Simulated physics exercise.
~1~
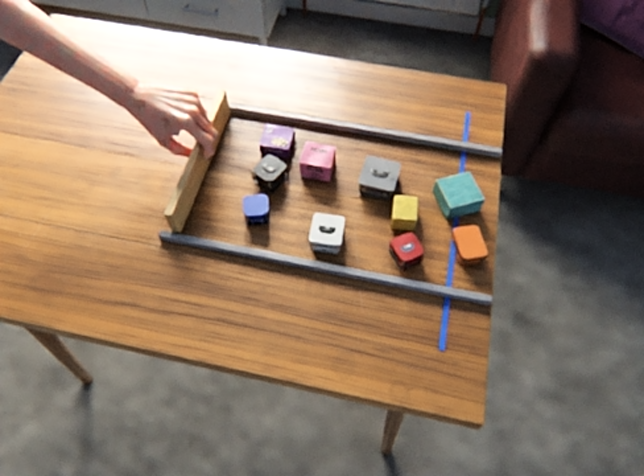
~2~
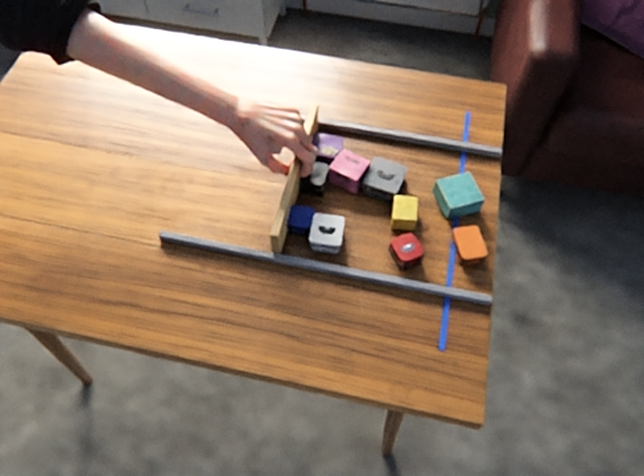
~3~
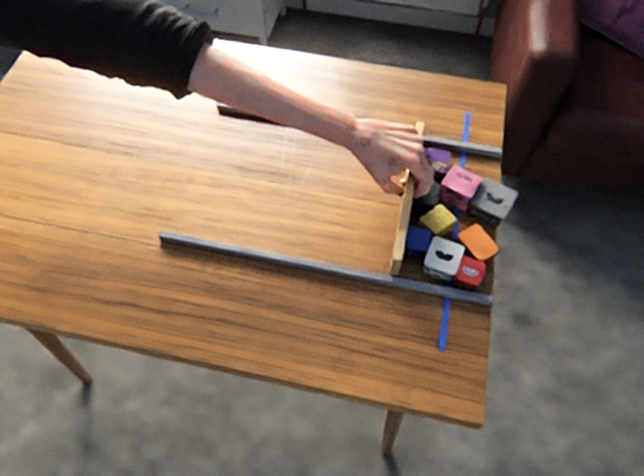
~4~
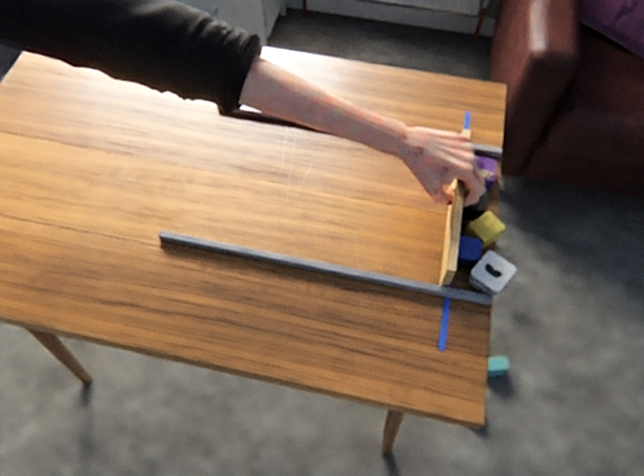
A hand slid an upright wooden board rightward along a channel on a wooden table, bunching up the small colourful boxes and pushing them toward the table's end, until it reached the blue tape and several, including the turquoise block, had gone over the edge.
